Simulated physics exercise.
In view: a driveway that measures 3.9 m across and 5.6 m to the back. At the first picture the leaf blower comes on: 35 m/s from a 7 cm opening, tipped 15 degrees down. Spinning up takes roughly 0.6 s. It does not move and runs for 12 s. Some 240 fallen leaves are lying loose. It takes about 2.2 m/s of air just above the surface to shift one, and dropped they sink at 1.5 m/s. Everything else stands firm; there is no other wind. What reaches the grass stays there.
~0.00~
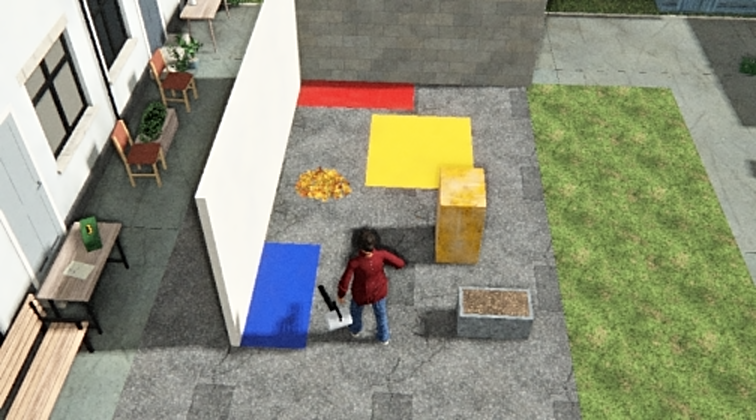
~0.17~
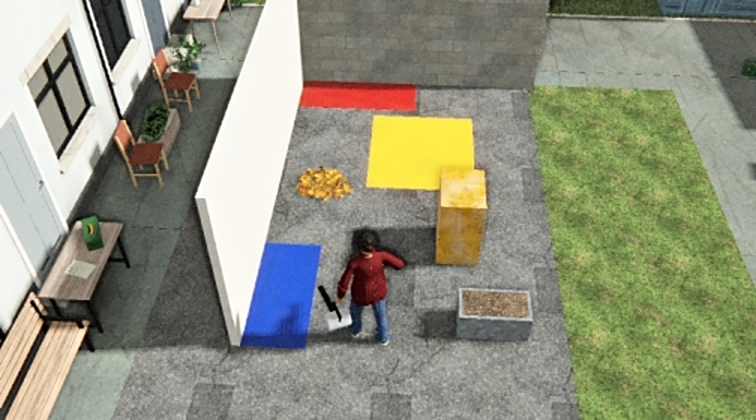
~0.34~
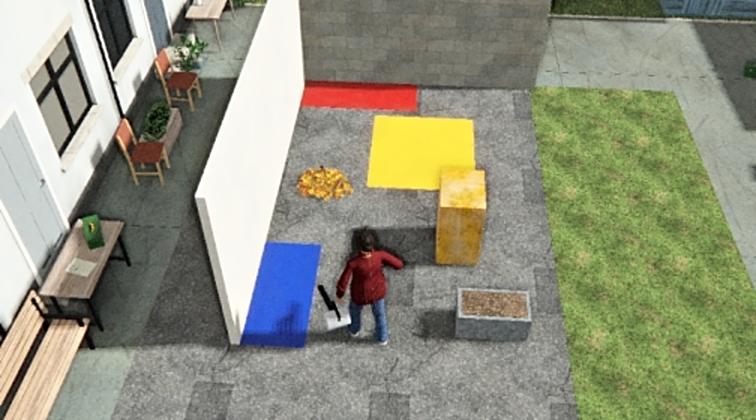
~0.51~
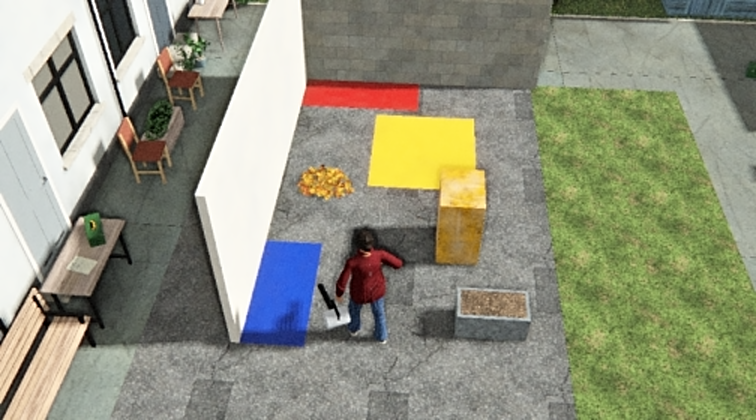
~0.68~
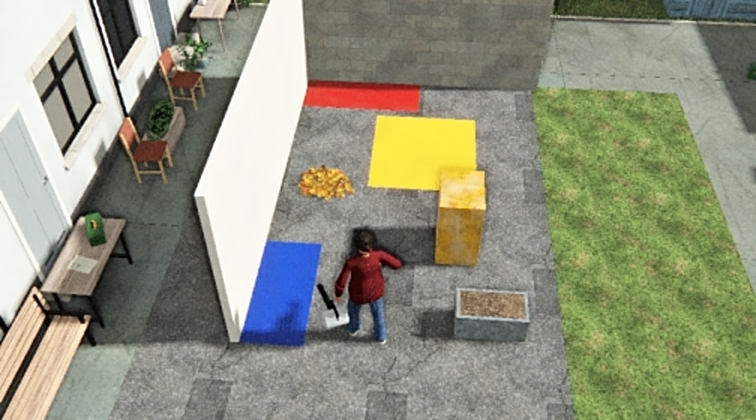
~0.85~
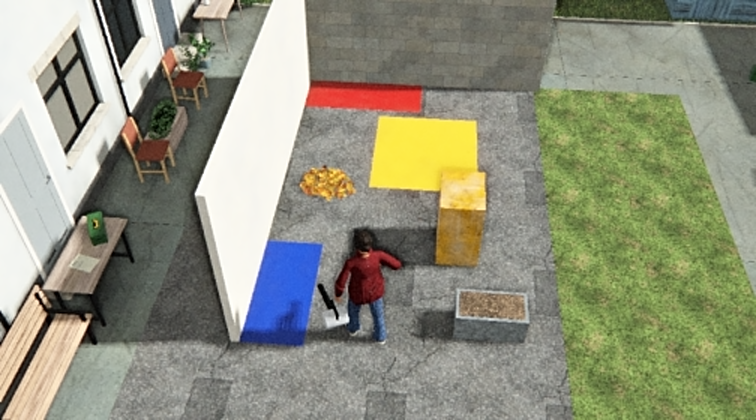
To begin with, a person in a dark red top stands on a grey driveway beside a blue marked area, holding a leaf blower, with a pile of orange leaves further back near red and yellow patches. The person holds the same pose, and the leaves stay still throughout.
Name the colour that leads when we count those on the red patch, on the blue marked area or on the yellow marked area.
The biggest group is at the red one.
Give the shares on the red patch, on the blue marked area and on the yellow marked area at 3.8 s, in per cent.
About 30 % red, 0 % blue, 0 % yellow.
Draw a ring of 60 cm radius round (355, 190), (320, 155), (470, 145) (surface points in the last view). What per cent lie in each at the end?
In turn about 15 %, 30 %, 0 %.
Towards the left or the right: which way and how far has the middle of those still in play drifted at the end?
To the right, by about 0.2 m.
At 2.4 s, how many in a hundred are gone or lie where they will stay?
About 2 %.
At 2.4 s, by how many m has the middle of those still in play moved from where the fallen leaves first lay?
Roughly 0.6 m.
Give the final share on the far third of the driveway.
Some 70 per cent.
After 2.4 s the count stands so, 0 % are on the blue marked area, 16 % on the red patch and 0 % on the yellow marked area; the middle of those still in play is near (330, 160).
After 3.8 s the count stands so, 0 % are on the blue marked area, 33 % on the red patch and 0 % on the yellow marked area; the middle of those still in play is near (334, 146).
After 6.6 s the count stands so, 0 % are on the blue marked area, 38 % on the red patch and 0 % on the yellow marked area; the middle of those still in play is near (345, 131).
After 12.0 s, at the end, 0 % are on the blue marked area, 35 % on the red patch and 0 % on the yellow marked area; the middle of those still in play is near (353, 124).
